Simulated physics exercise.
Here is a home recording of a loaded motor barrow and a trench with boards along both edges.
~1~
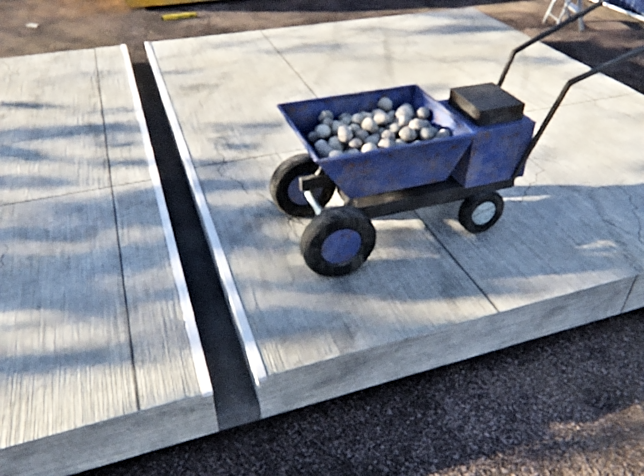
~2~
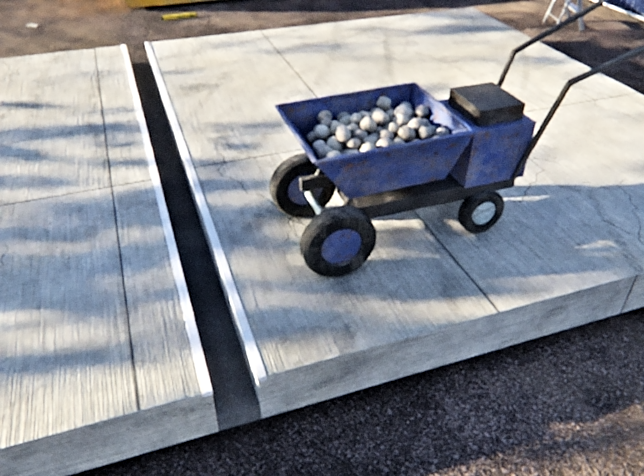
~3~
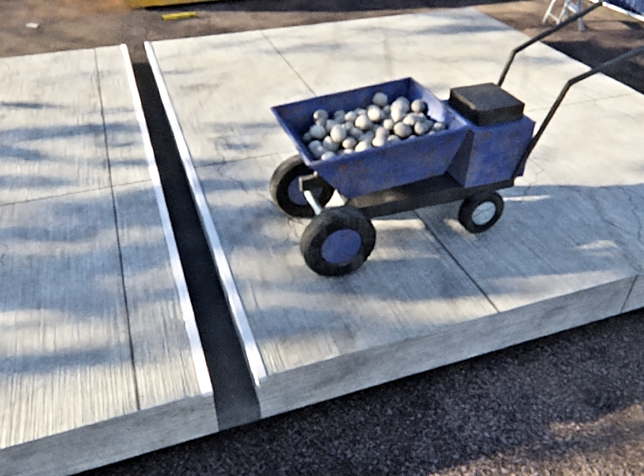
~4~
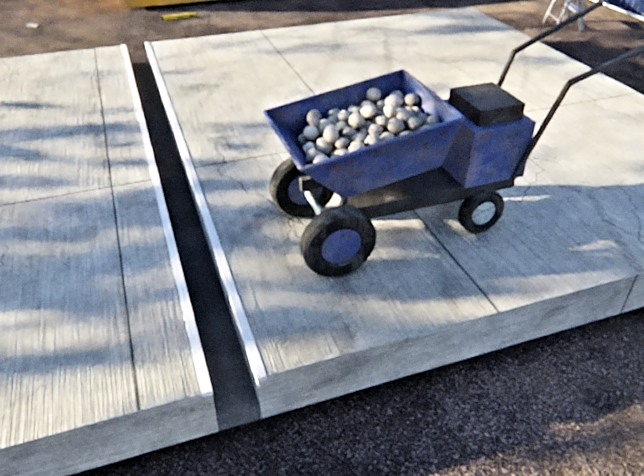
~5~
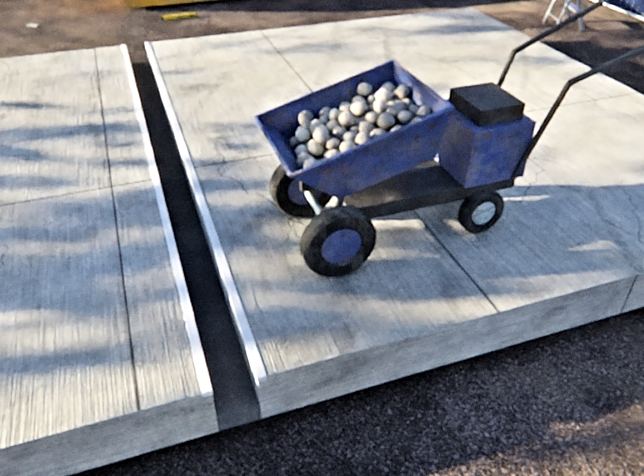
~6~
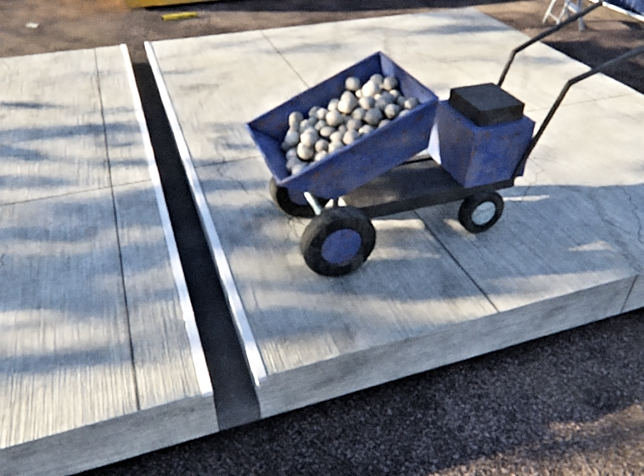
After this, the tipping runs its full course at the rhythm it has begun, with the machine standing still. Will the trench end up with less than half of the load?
I predict the trench will catch most of it.
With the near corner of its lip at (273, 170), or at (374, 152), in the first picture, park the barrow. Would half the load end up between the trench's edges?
A minority, then a minority.
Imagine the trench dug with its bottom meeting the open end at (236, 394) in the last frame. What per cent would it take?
Estimated share: Approx. 40 %.
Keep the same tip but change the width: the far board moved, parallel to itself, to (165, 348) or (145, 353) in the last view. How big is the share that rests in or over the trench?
The first try lands around 90 %, the second around 100 %.
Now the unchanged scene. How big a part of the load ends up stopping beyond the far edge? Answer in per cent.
30 per cent.
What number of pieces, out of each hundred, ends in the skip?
Something like 0 in every hundred.
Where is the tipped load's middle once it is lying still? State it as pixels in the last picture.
The centre ends up roughly at (194, 266).
Just after the last frame, skip tipped steeply; every one in the skip.
A moment on, skip tipped right over; the larger part in the skip; just a few short of the trench; about a tenth in or heaped over the trench; just a few beyond it; about a tenth falling.
Further on, skip tipped right over; roughly a quarter in the skip; just a few short of the trench; roughly half in or heaped over the trench; roughly a quarter beyond it.
When it is over, skip tipped right over; just a few in the skip; about a tenth short of the trench; roughly two thirds in or heaped over the trench; roughly a quarter beyond it.
